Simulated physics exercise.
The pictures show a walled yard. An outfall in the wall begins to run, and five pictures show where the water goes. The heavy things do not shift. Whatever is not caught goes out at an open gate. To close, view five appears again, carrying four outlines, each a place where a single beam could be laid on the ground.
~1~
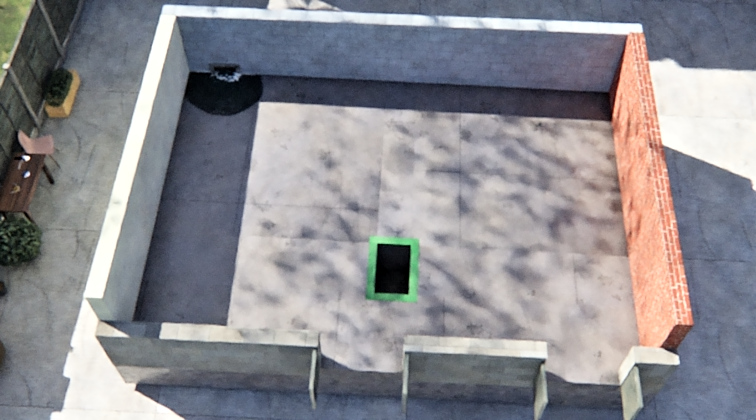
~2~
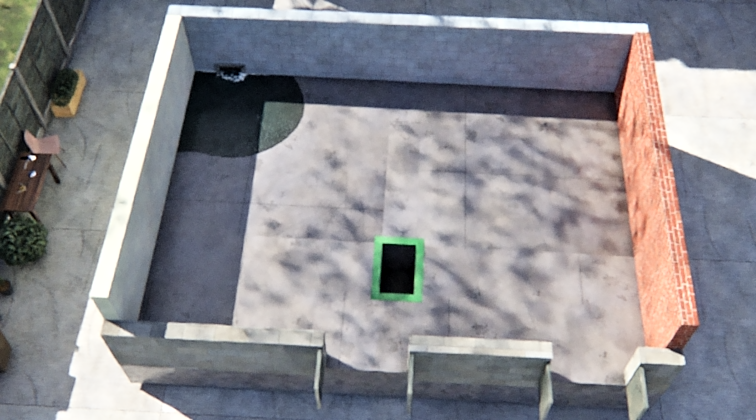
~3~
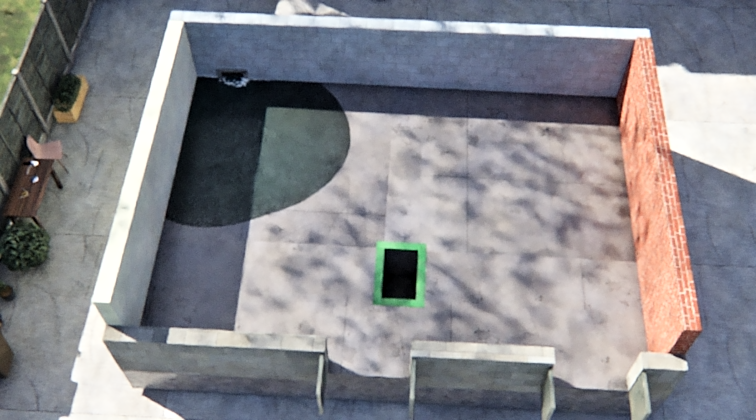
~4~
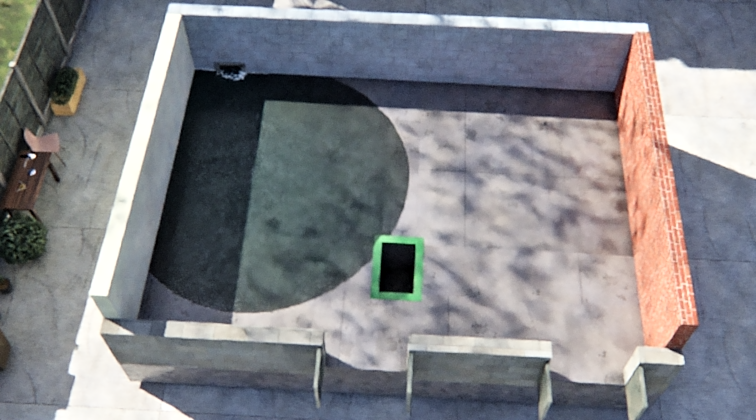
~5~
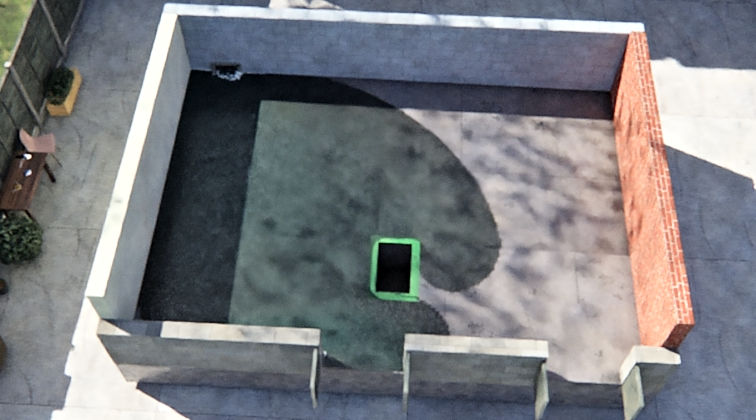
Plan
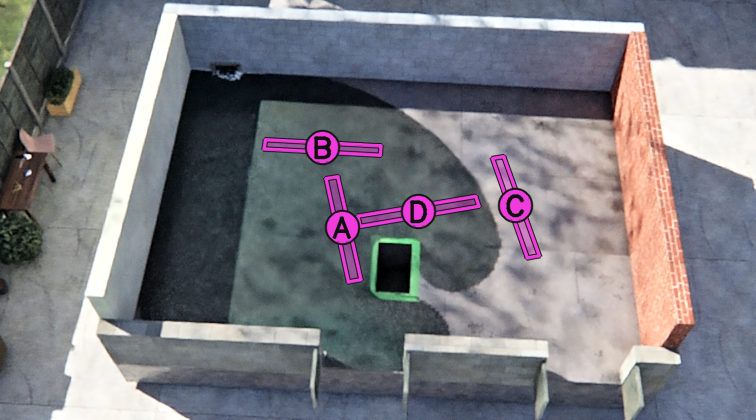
Dark water spreads from the top left corner across the walled yard, reaching the green drain pit.
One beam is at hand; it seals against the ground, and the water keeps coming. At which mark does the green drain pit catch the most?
I would pick position C.
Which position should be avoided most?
It is A.
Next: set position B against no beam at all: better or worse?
It is worse.
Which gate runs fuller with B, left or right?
The right gate.
In magenta, A from (331, 177) to (354, 280); B from (264, 144) to (380, 150); C from (498, 157) to (533, 256); D from (359, 221) to (477, 201).
If A is chosen, about 6 % of the stream goes into the green drain pit, about 93 % out by the gates.
If B is chosen, about 18 % of the stream goes into the green drain pit, about 82 % out by the gates.
If C is chosen, about 27 % of the stream goes into the green drain pit, about 72 % out by the gates.
If D is chosen, about 19 % of the stream goes into the green drain pit, about 81 % out by the gates.
